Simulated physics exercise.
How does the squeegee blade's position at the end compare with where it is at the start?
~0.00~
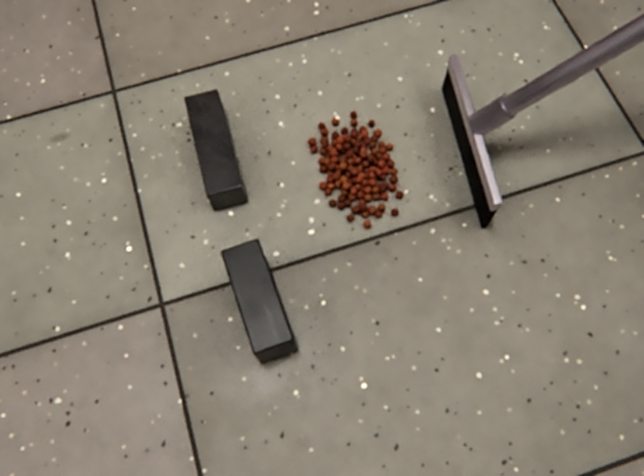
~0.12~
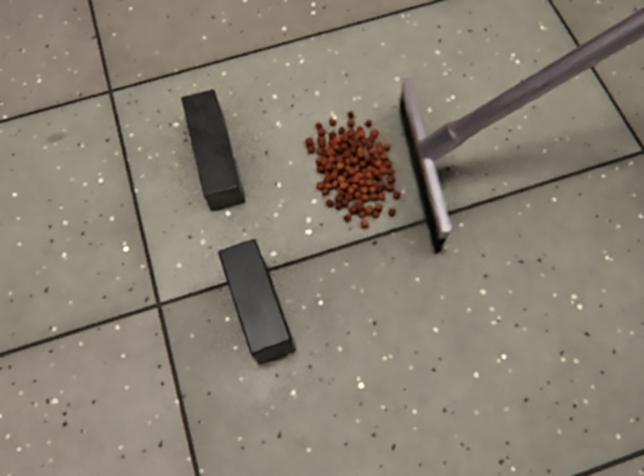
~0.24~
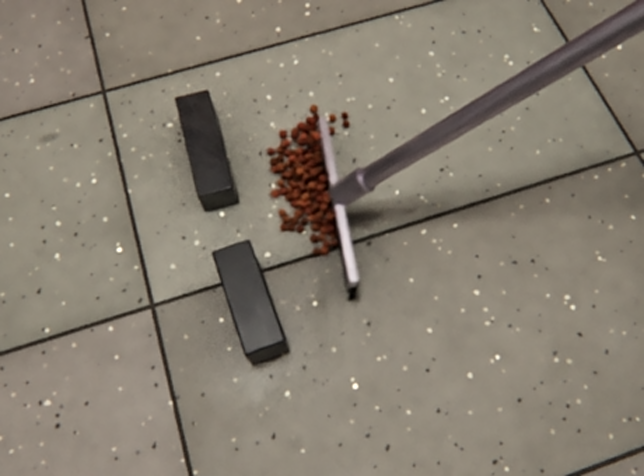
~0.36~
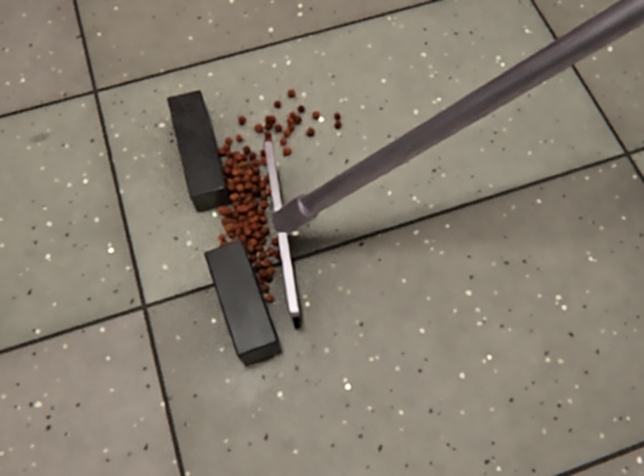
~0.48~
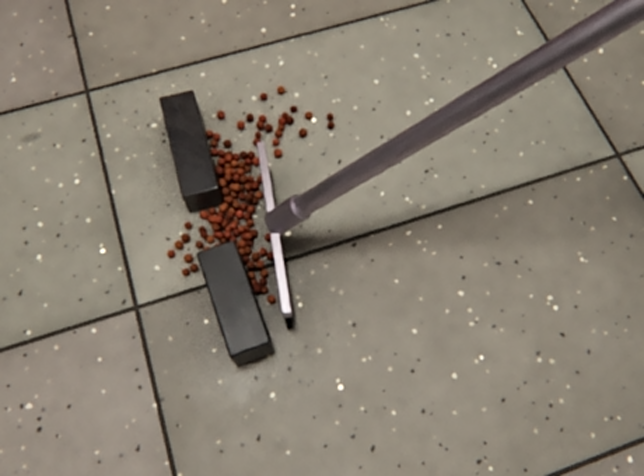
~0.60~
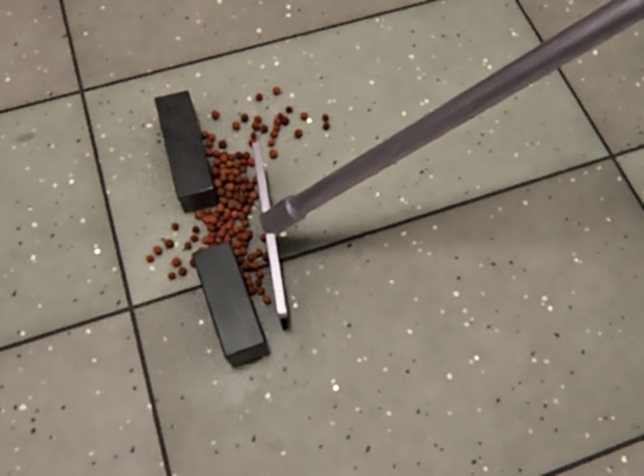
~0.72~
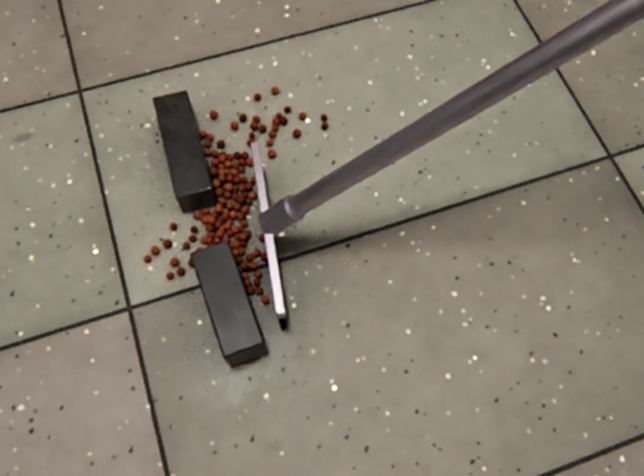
At the start the blade stands off to the right of the pellet pile, with bare floor between them. By the end it is further left and a little lower, close to the two dark blocks with pellets packed in between.
